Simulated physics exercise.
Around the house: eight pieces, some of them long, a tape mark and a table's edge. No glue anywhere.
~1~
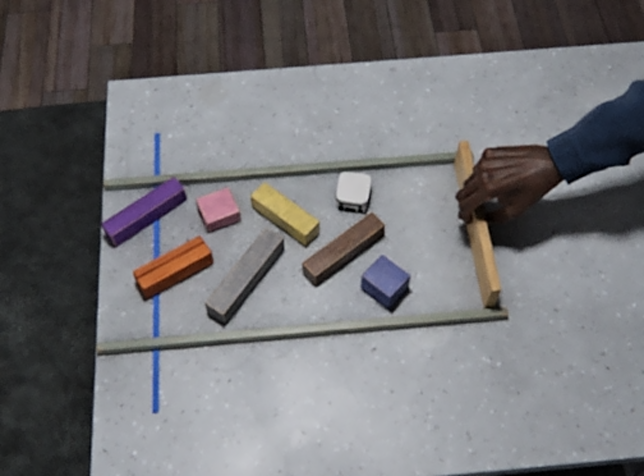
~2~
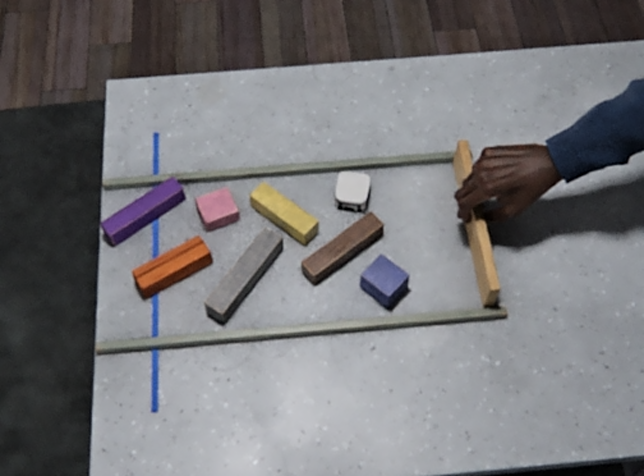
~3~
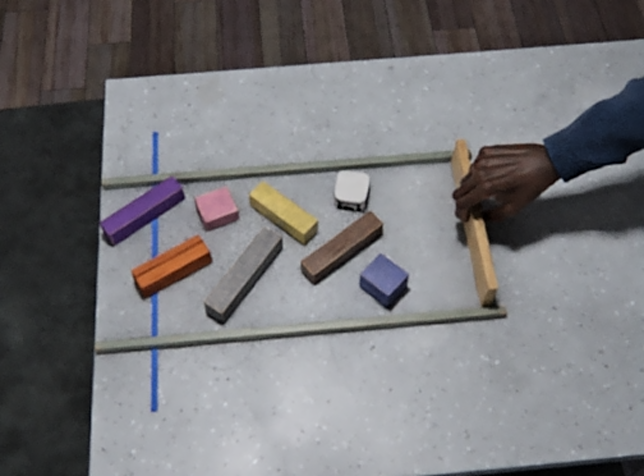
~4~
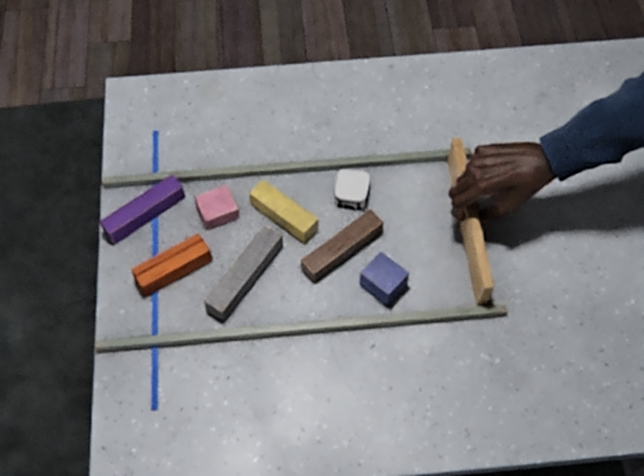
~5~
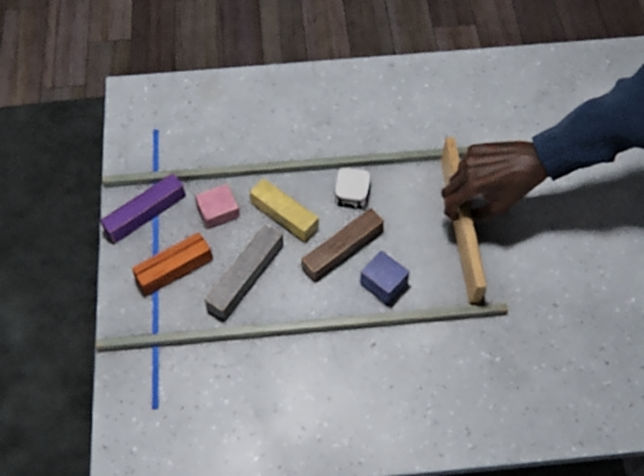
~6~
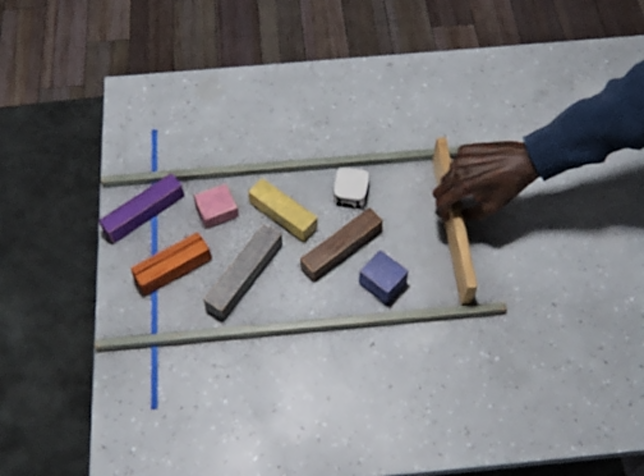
The footage shows eight coloured blocks and bars lying between two rails on a pale tabletop, near a blue tape line, while a hand at the right slides a wooden board slightly leftward without touching them.
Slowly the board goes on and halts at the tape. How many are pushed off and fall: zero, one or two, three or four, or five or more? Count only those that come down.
In the end the number that fall off is three or four.
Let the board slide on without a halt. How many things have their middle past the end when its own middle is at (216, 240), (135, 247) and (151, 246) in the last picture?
It would be 0, 5 and 4.
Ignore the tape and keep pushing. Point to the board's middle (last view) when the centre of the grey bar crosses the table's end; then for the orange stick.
Its middle is around (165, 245) and around (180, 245).
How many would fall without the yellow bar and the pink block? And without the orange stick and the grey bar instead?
It would be 2 and 2.
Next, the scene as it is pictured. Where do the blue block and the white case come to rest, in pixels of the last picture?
The blue block at (128, 310), the white case at (138, 207).
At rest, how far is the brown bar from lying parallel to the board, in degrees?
About 30°.
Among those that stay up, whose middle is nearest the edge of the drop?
The yellow bar ends nearest.
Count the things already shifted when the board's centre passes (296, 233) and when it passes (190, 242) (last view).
6 and 8.
Soon after, none off yet; purple stick at rest near (143, 208); orange stick at rest near (172, 263); pink block at rest near (216, 206).
Then, none off yet; purple stick at rest near (143, 208); orange stick at rest near (170, 262); pink block moved about its own width near (194, 212).
Further on, none off yet; purple stick moved a little near (95, 208); orange stick moved about its own width near (116, 266); pink block moved well along near (120, 220).
At rest, the number that fall off is three or four; fallen, grey bar, pink block, orange stick and purple stick.
